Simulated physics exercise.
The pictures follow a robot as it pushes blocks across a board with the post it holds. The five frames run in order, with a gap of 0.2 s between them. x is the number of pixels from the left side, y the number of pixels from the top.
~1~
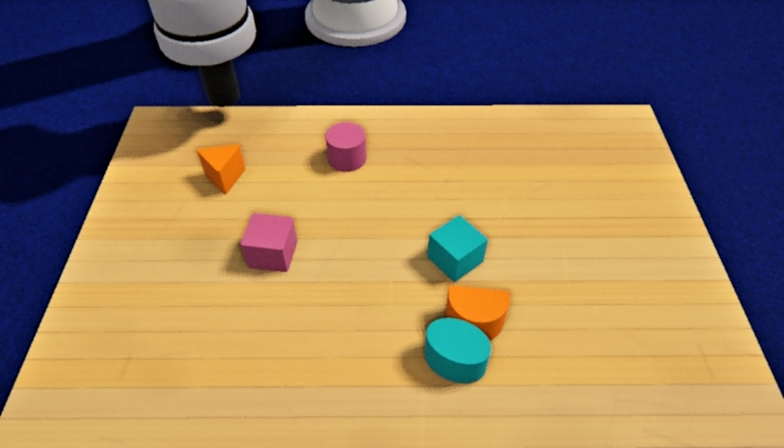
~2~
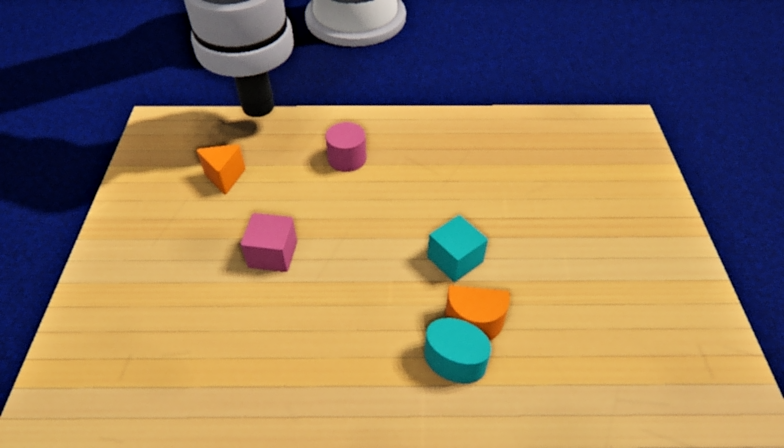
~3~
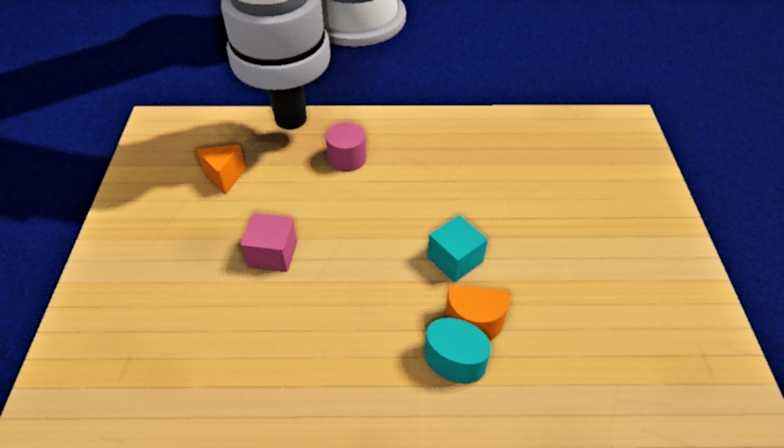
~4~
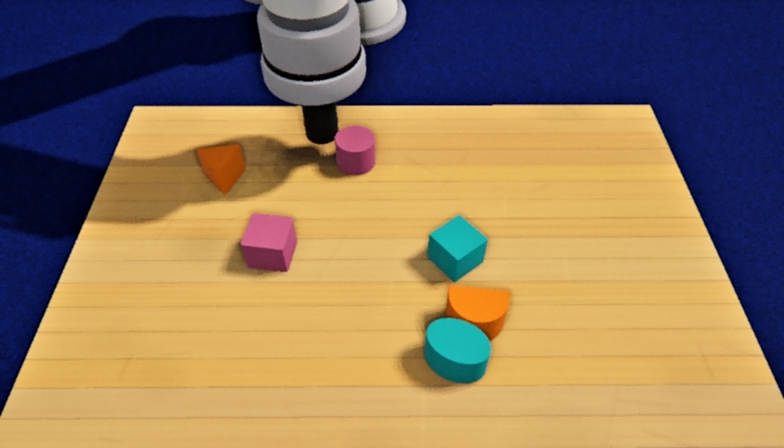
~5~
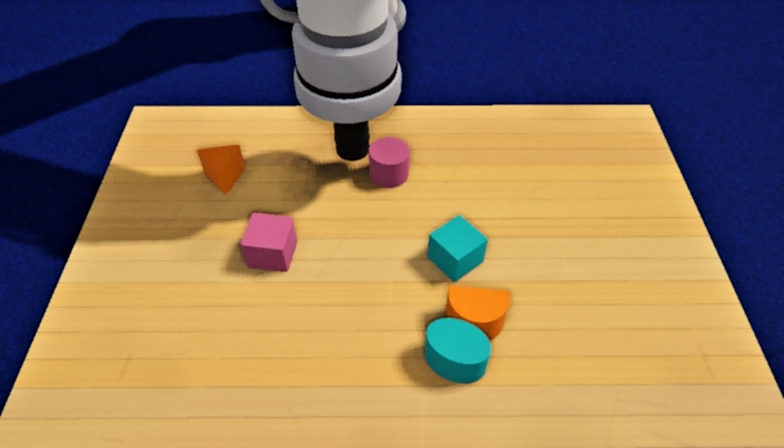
A robotic arm with a black tip moved right along the back of the wooden board, reached the pink round block and pushed it a short way right, while the other blocks stayed still.
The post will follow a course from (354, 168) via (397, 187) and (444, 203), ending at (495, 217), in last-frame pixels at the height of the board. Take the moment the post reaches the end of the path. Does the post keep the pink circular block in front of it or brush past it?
Final position: To the side or behind.
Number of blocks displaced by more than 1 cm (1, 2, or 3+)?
1.
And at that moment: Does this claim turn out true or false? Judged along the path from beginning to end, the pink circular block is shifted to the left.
True.
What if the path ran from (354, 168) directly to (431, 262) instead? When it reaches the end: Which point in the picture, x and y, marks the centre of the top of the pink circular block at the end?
Final place: (414, 164).
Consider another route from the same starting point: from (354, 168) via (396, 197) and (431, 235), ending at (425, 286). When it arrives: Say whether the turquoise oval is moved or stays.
Left in place.
The first path, step by step. One third of the way, post at (397, 169); pink circular block at (436, 159).
Two thirds of the way, post at (446, 185); pink circular block at (474, 160).
At the end, post at (499, 199); pink circular block at (485, 161); turquoise square block in place.
